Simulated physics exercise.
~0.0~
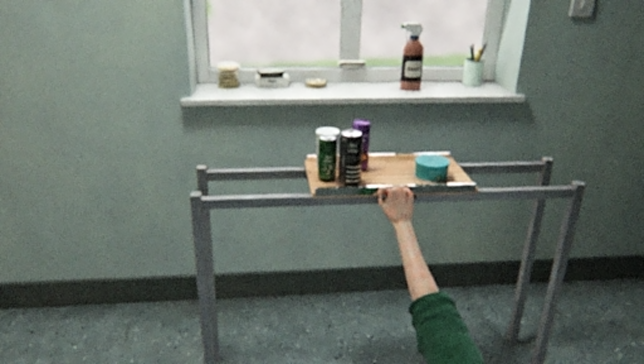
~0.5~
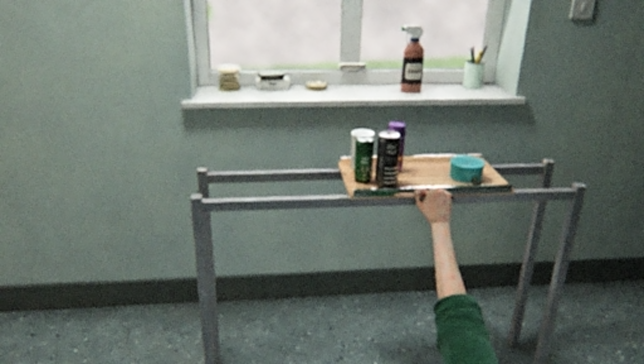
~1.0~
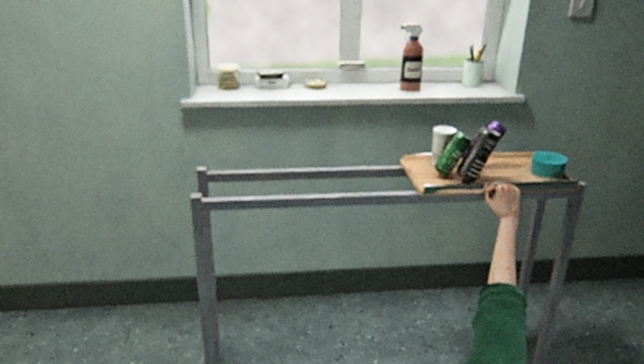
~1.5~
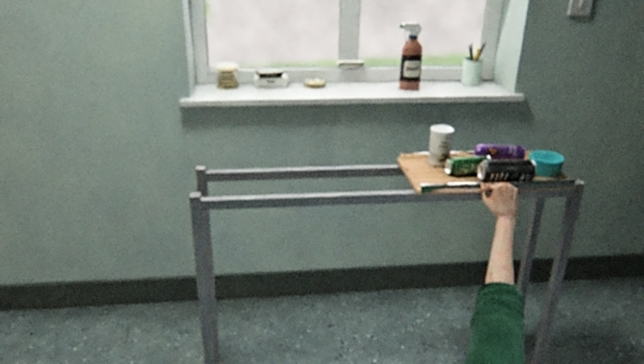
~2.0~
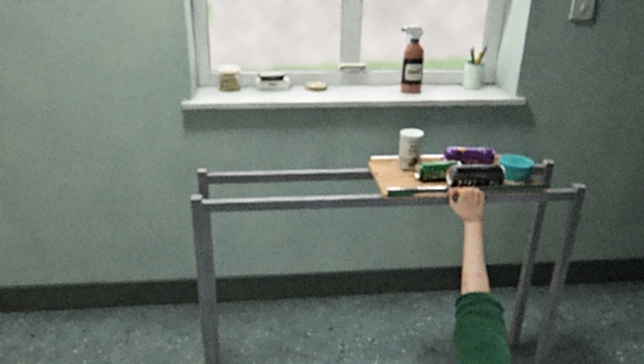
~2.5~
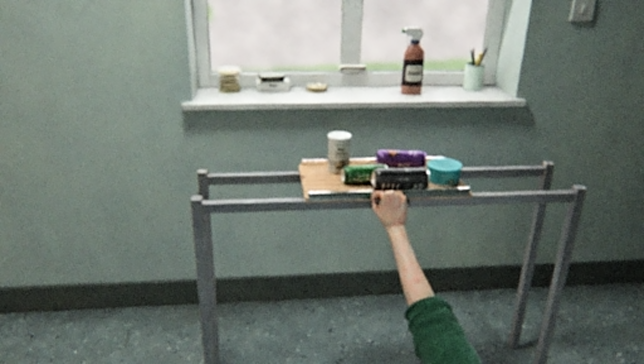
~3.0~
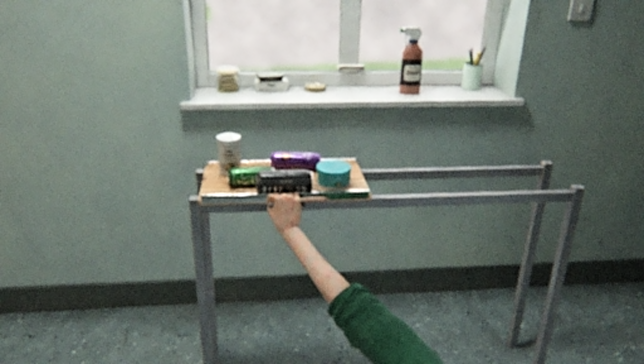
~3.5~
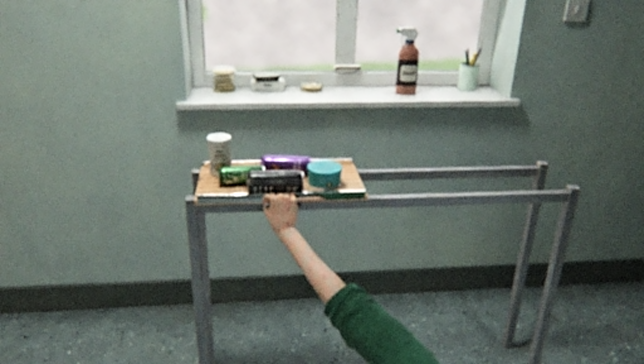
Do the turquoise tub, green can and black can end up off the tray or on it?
All of them end up on the tray, with the green and black cans lying on their sides and the turquoise tub beside them.
